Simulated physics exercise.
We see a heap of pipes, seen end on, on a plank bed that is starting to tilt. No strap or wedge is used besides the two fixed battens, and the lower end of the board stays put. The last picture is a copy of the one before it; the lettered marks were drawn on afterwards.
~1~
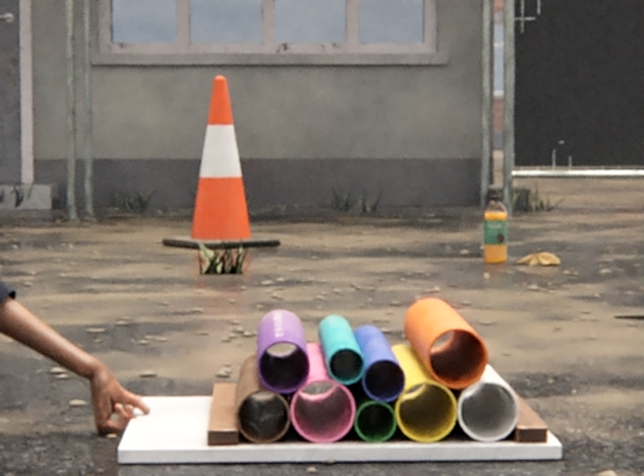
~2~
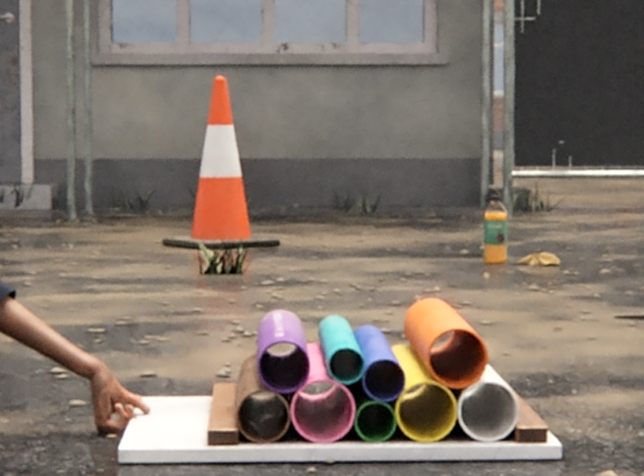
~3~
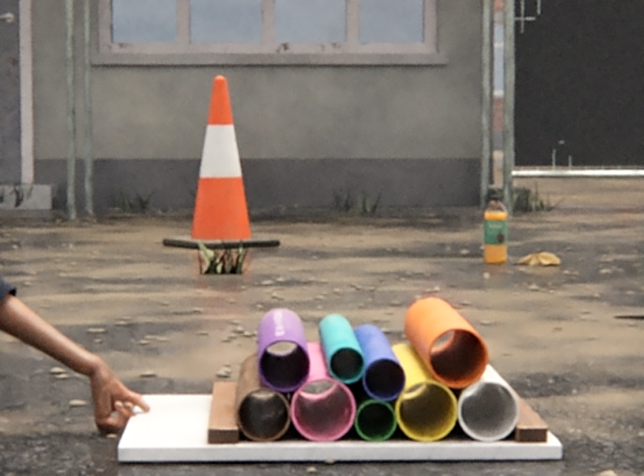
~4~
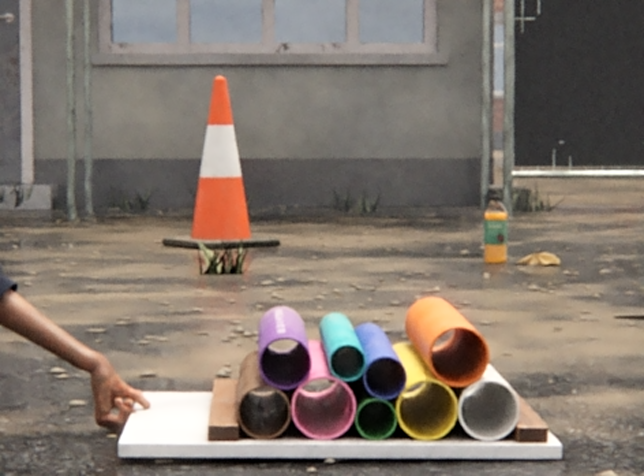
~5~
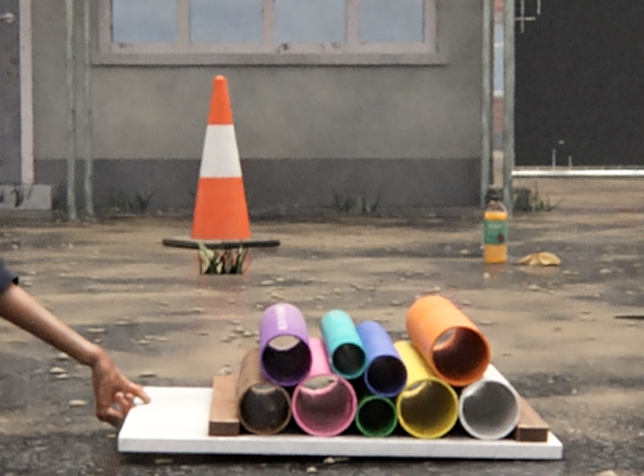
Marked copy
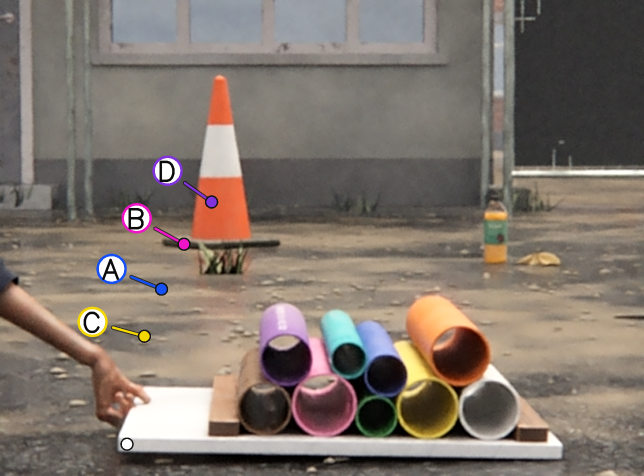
Colourful stacked pipes resting on a white board as a hand at left slightly raises its end, an orange traffic cone behind.
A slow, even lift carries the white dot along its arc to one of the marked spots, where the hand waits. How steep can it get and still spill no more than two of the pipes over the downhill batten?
Mark D is as high as it can go.
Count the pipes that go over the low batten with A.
The count is none.
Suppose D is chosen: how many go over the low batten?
It comes to one.
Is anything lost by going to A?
At A: No.
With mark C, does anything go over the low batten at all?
At C: No.
On the marked copy, A at (161, 289); B at (184, 244); C at (144, 337); D at (211, 202); the white dot at (127, 444).
With D. Early on, board at 20°.
Further on, board at 36°.
At the end, board at 36°, one over the low batten (orange).
As for the rest, A none over the low batten; B none over the low batten; C none over the low batten.
